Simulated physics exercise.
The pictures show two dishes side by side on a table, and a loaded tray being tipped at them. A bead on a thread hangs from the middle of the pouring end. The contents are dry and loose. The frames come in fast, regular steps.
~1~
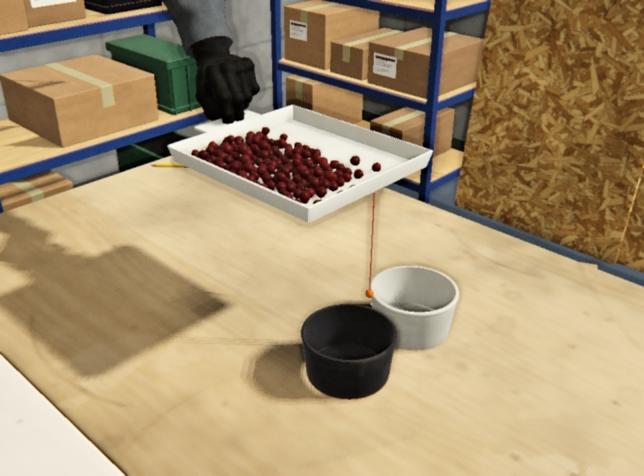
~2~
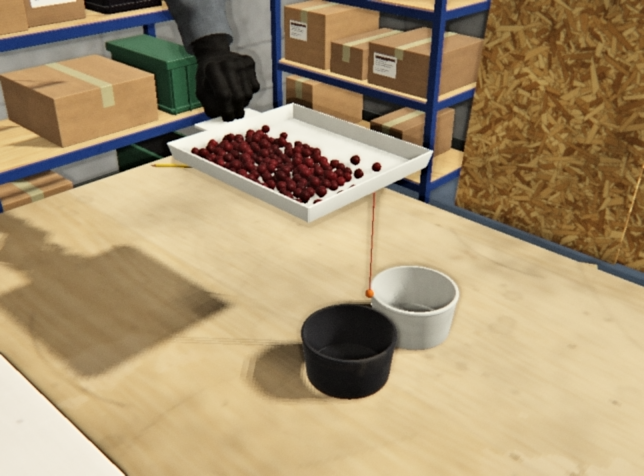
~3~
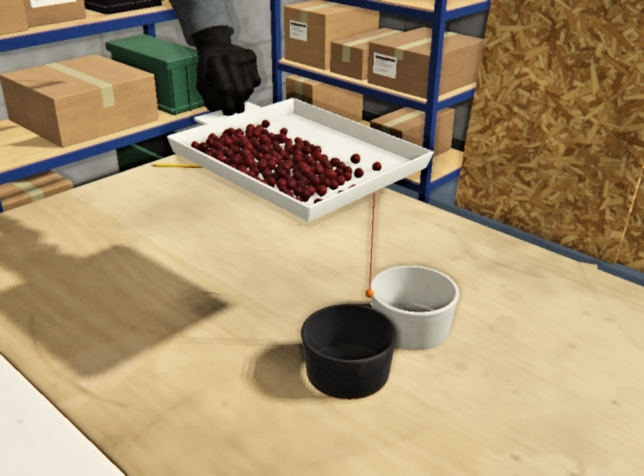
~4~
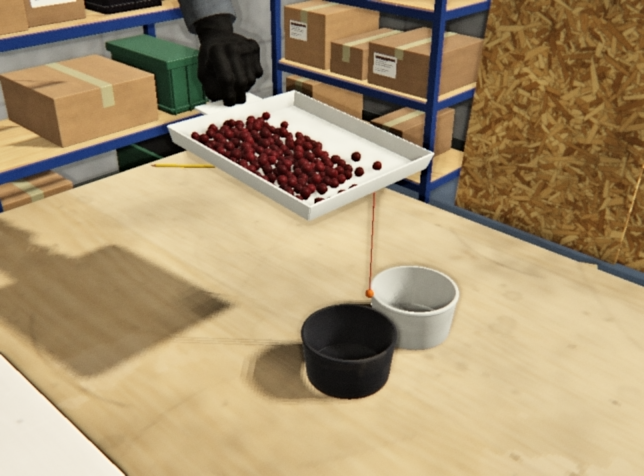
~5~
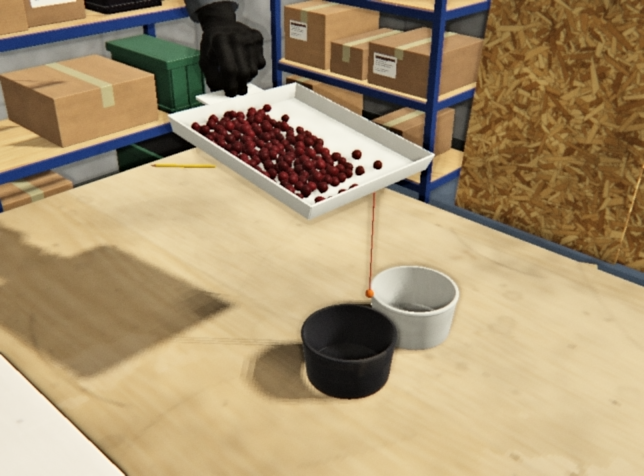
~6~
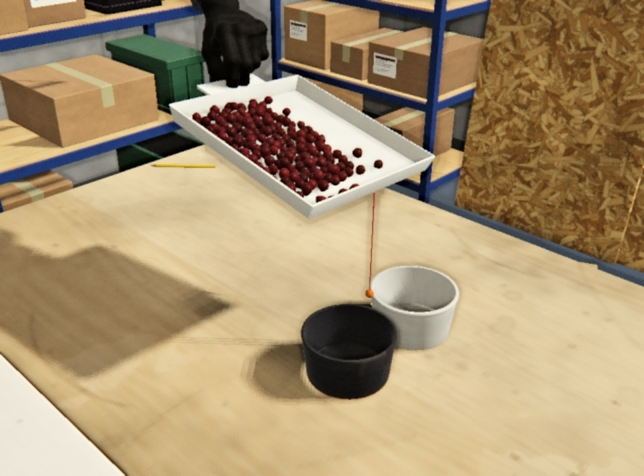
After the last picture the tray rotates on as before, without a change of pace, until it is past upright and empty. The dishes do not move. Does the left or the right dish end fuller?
More goes to the right dish.
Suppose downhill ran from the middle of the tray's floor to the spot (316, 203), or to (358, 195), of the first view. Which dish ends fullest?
The first try: The left one. The second: Left.
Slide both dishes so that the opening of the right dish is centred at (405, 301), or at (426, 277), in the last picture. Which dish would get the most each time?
The first try: The right-hand dish. The second: The dish on the right.
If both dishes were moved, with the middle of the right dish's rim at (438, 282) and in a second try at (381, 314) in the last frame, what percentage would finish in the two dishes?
About 60 and 20 per cent.
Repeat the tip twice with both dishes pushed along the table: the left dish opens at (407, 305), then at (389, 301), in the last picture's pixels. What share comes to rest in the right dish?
In turn 10 and 10 in a hundred.
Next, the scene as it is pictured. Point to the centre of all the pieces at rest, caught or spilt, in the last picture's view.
Close to (439, 349).
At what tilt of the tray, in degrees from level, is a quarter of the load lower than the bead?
Around 105° of tilt.
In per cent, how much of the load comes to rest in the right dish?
It comes to 30 per cent or so.
Soon after the last picture, tray tipped steeply; nearly all on the tray; a stray few in the right dish; a stray few in the air.
A little later, tray tipped right over; most on the tray; a stray few in the right dish; a stray few outside both; a small part in the air.
Later still, tray tipped past a quarter turn; a stray few in the left dish; about a third in the right dish; about two thirds outside both.
At rest, tray tipped past a quarter turn; a stray few in the left dish; about a third in the right dish; about two thirds outside both.
